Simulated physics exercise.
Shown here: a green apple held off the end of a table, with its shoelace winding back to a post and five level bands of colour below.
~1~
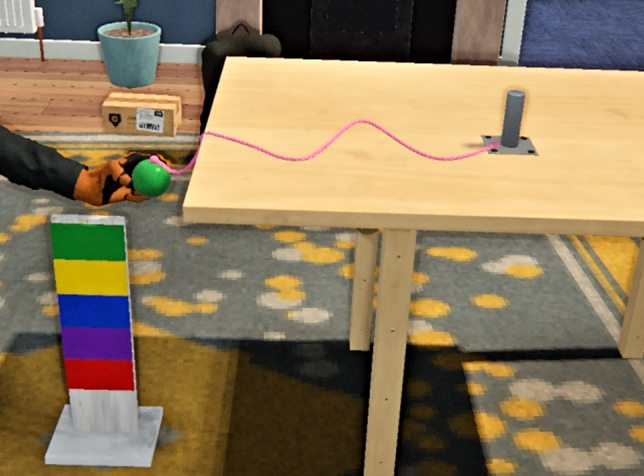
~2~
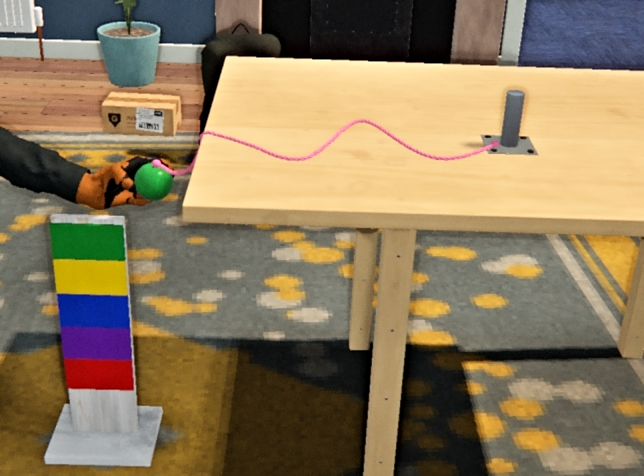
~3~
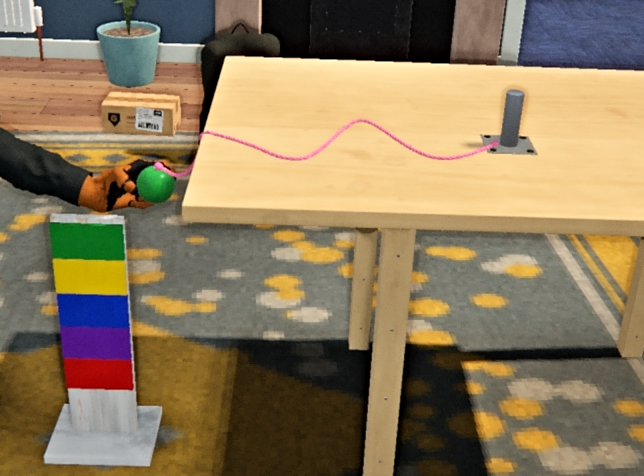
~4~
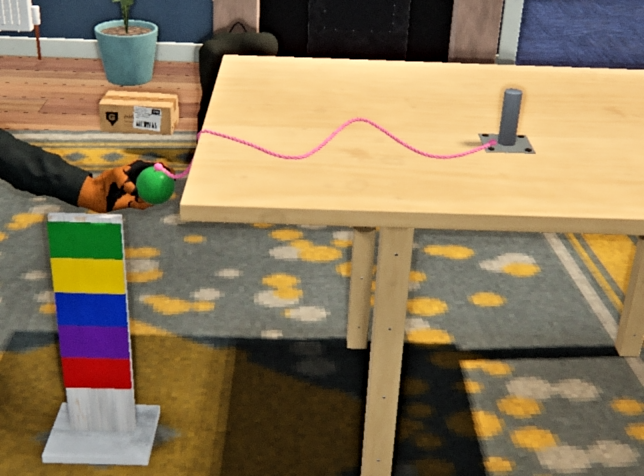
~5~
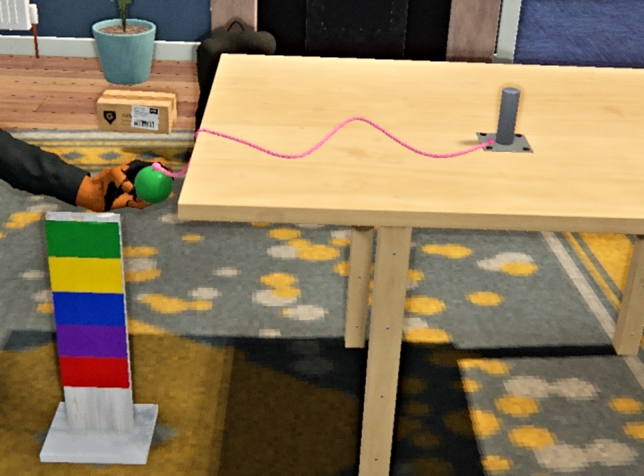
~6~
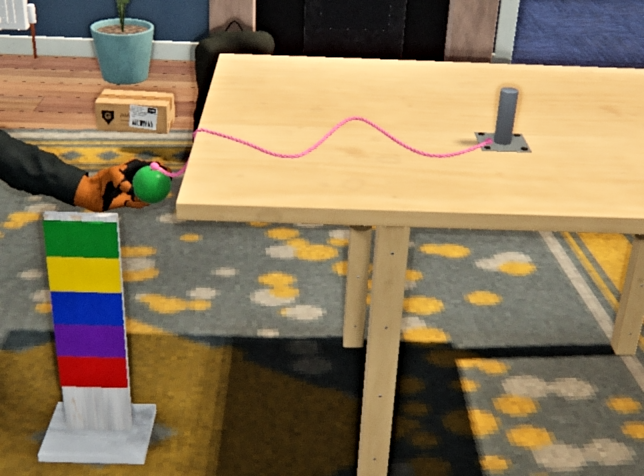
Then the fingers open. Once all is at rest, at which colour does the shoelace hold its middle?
At purple.
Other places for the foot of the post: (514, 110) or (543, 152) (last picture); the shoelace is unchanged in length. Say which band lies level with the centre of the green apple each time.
First case: Blue. Second case: Blue.
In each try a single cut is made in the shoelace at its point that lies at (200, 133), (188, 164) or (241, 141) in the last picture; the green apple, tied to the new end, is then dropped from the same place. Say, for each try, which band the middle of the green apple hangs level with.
In order of the tries: Yellow; then blue; then green.
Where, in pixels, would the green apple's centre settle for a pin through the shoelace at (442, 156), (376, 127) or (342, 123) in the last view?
Estimated pixels in sequence: (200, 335), (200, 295) and (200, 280).
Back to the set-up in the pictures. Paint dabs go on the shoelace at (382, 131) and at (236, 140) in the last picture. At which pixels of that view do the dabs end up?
Around (333, 136), then around (198, 231).
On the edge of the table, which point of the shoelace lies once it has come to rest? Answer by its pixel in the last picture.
Spot: Approx. (315, 147).
Soon after, apple near (222, 345); level with purple.
After that, apple near (191, 354); level with purple.
In the end, apple near (203, 353); level with purple. The purple one.
